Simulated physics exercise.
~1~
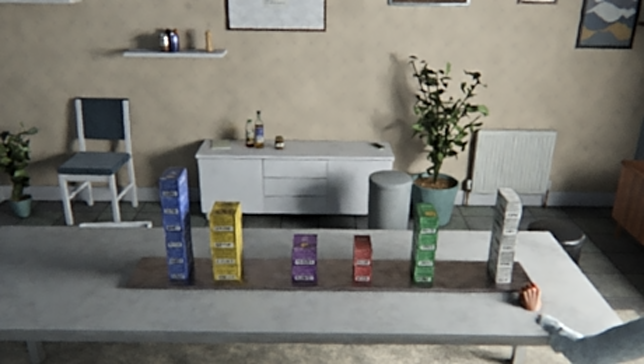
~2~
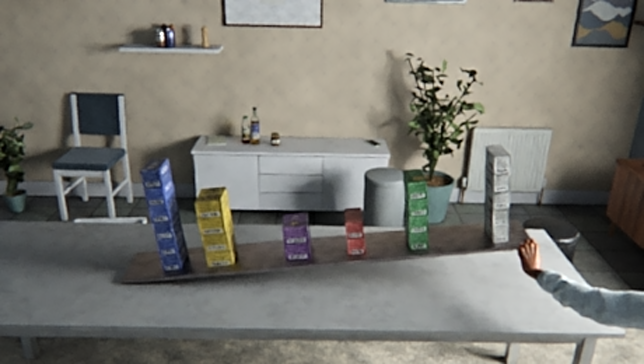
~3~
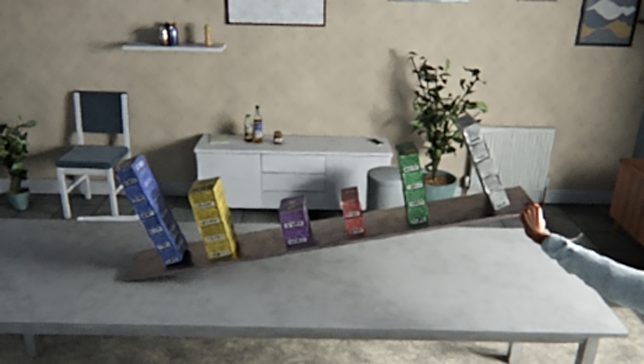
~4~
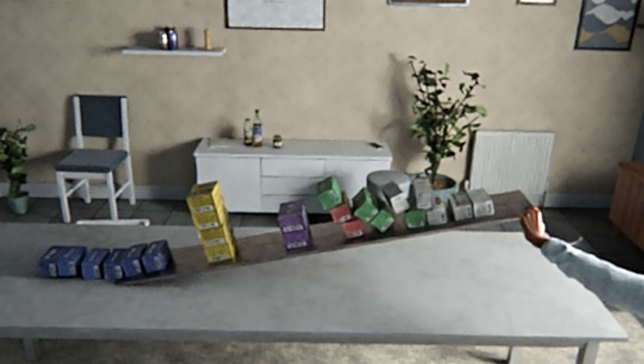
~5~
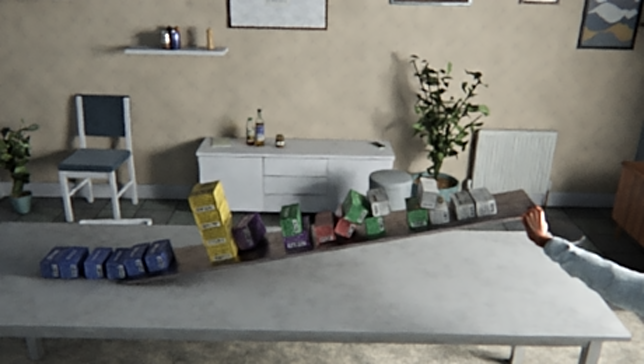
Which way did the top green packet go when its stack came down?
It went to the left, down the sloping board toward the red and purple packets.
